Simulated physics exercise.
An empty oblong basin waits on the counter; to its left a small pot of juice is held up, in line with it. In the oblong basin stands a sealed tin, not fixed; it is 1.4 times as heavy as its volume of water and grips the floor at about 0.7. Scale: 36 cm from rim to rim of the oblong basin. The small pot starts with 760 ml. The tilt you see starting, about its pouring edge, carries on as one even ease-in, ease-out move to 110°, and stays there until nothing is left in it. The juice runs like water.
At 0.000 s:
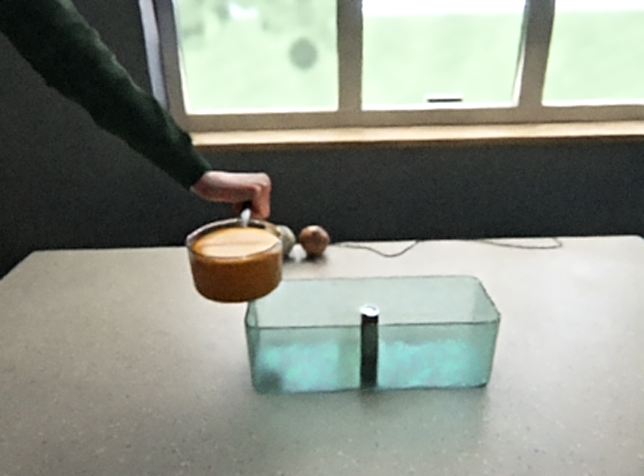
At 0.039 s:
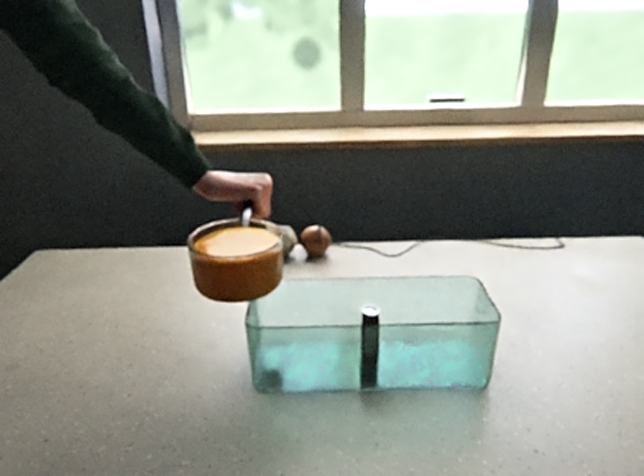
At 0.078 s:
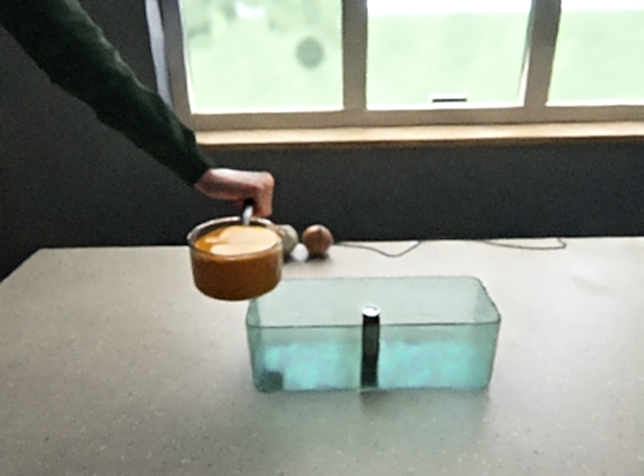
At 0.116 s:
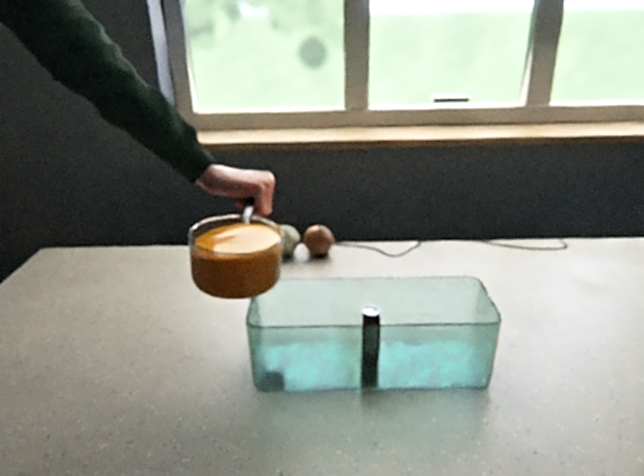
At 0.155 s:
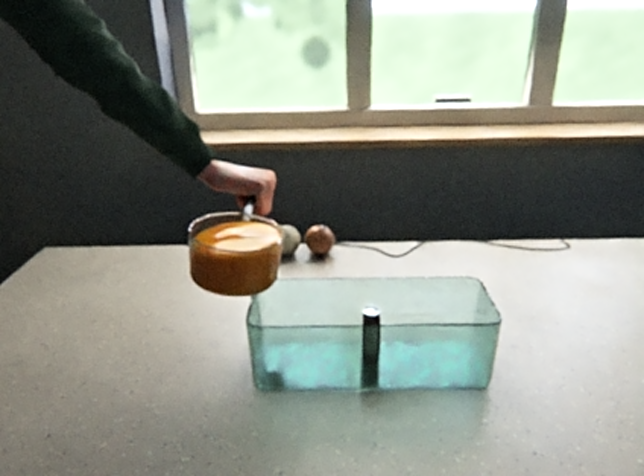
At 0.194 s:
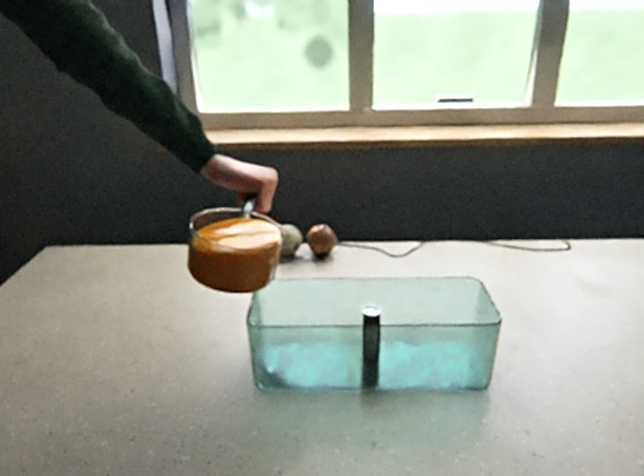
Small glass pot of orange-brown juice tilting slightly to the right in a raised hand, beside an oblong greenish basin on a counter.
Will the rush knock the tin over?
The tin goes over.
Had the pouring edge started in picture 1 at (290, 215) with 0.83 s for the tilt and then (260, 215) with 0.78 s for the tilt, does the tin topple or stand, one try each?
First it stays up; then it falls.
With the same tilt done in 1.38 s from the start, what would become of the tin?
Then it topples.
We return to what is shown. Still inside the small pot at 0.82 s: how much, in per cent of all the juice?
Some 7 per cent.
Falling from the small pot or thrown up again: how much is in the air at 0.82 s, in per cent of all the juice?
Some 16 per cent.
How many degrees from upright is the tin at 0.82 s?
It is at some 20°.
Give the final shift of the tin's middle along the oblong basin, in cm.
Some 8.0 cm.
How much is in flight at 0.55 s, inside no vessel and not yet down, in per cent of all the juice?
About 34 per cent.
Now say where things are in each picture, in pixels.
Tilt 0°; pouring edge (281, 237); surface from (192, 244) to (280, 242); the oblong basin's rim runs from (249, 304) to (489, 298); the tin's top is at (370, 312), in the first picture.
Tilt 1°; pouring edge (282, 237); surface from (193, 244) to (281, 241), in the second picture.
Tilt 2°; pouring edge (282, 237); surface from (193, 243) to (281, 240), in the third picture.
Tilt 5°; pouring edge (282, 237); surface from (193, 241) to (281, 238), in the fourth picture.
Tilt 8°; pouring edge (283, 237); surface from (194, 238) to (281, 236), in the fifth picture.
Tilt 12°; pouring edge (283, 237); surface from (193, 235) to (282, 234), in the sixth picture.
By 0.55 s the tilt is 75° and 58 per cent is still to pour; the tin stands where it began.
By 0.82 s the tilt is 108° and 7 per cent is still to pour; the tin leans 22°.
By 1.09 s the tilt is 110° and 0 per cent is still to pour; the tin lies on its side.
By 1.39 s the tilt is 110° and 0 per cent is still to pour; the tin lies on its side.
At rest the tin lies on its side.
